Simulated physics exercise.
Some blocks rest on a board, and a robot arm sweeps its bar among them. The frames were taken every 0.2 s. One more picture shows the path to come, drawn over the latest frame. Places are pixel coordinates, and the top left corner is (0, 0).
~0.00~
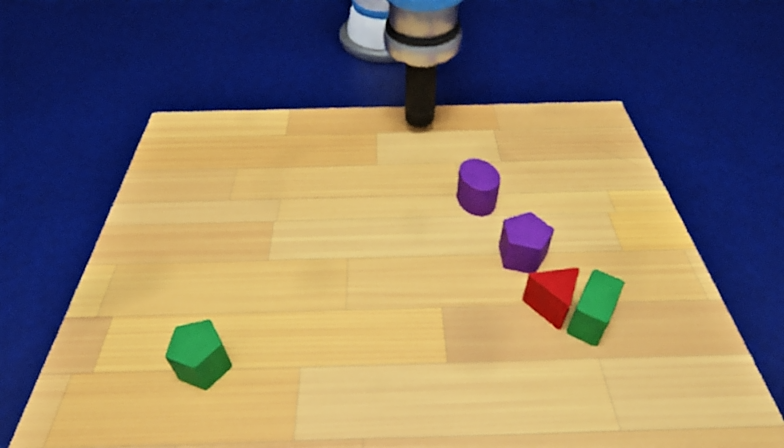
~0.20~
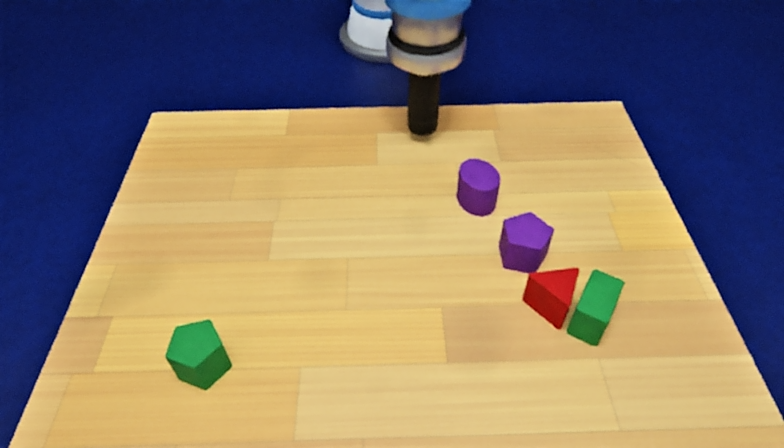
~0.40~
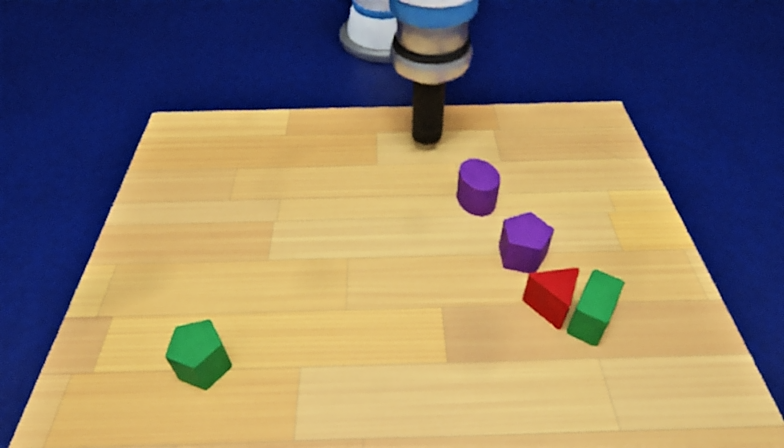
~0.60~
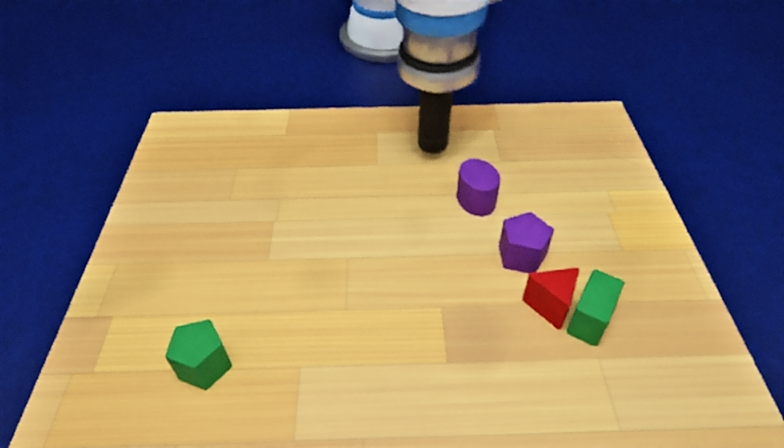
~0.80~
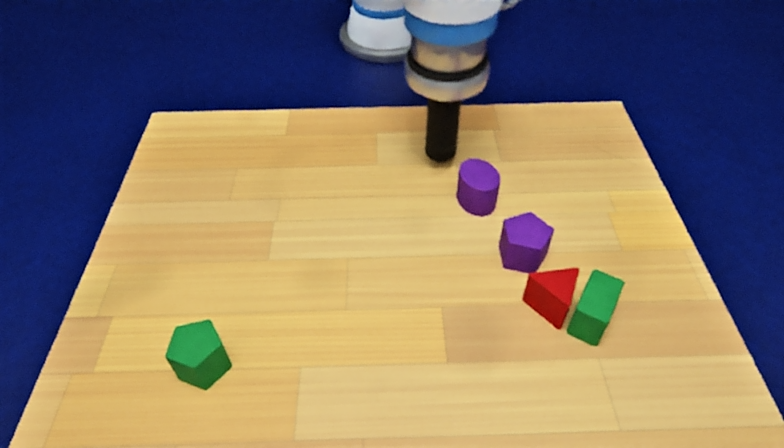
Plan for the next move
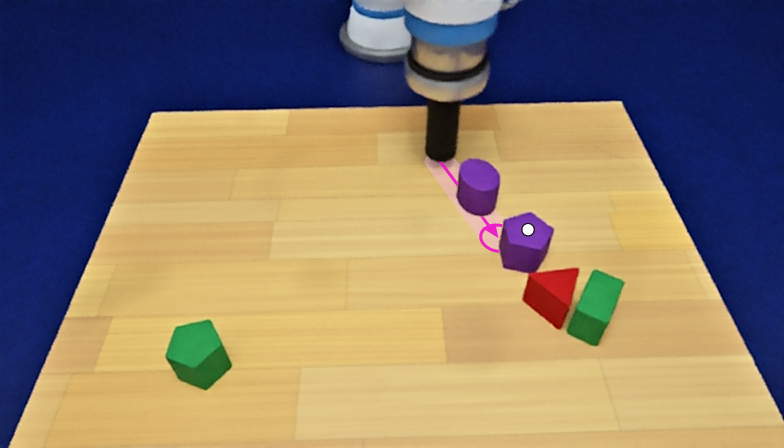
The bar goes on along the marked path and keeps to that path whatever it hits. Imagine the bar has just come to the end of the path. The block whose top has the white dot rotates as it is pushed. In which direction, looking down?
My answer: Clockwise.
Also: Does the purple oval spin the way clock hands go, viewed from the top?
Final answer: No.
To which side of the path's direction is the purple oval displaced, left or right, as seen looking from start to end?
The shift goes left.
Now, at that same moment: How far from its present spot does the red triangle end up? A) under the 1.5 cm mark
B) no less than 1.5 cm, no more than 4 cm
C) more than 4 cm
A
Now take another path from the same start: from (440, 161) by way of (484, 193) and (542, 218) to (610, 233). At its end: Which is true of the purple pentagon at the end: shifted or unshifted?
If the bar follows that path, the purple pentagon ends up shifted.
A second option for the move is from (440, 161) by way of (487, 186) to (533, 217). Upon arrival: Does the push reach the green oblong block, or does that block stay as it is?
At the end of the path, the green oblong block remains in its old spot.
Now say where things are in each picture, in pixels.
The first picture shows bar tip (420, 119); block tops, purple oval (480, 174); purple pentagon (528, 230); red triangle (559, 282).
The second picture shows bar (423, 128); blocks unchanged.
The third picture shows bar (427, 136); blocks unchanged.
The fourth picture shows bar (433, 145); blocks unchanged.
The fifth picture shows bar (441, 153); purple oval (480, 174); purple pentagon (528, 230); red triangle (559, 282).
Path on the board, in a line from (440, 161) to (498, 238); the dot is on the purple pentagon.
The first path, step by step. One third of the way, bar (459, 177); purple oval (488, 182).
Two thirds of the way, bar (479, 203); purple oval (517, 206), turned 20° anticlockwise; purple pentagon (538, 240), turned 15° clockwise.
At the end, bar (500, 230); purple oval (548, 222), turned 65° anticlockwise; purple pentagon (567, 257), turned 65° clockwise; red triangle (561, 289), turned 15° clockwise.
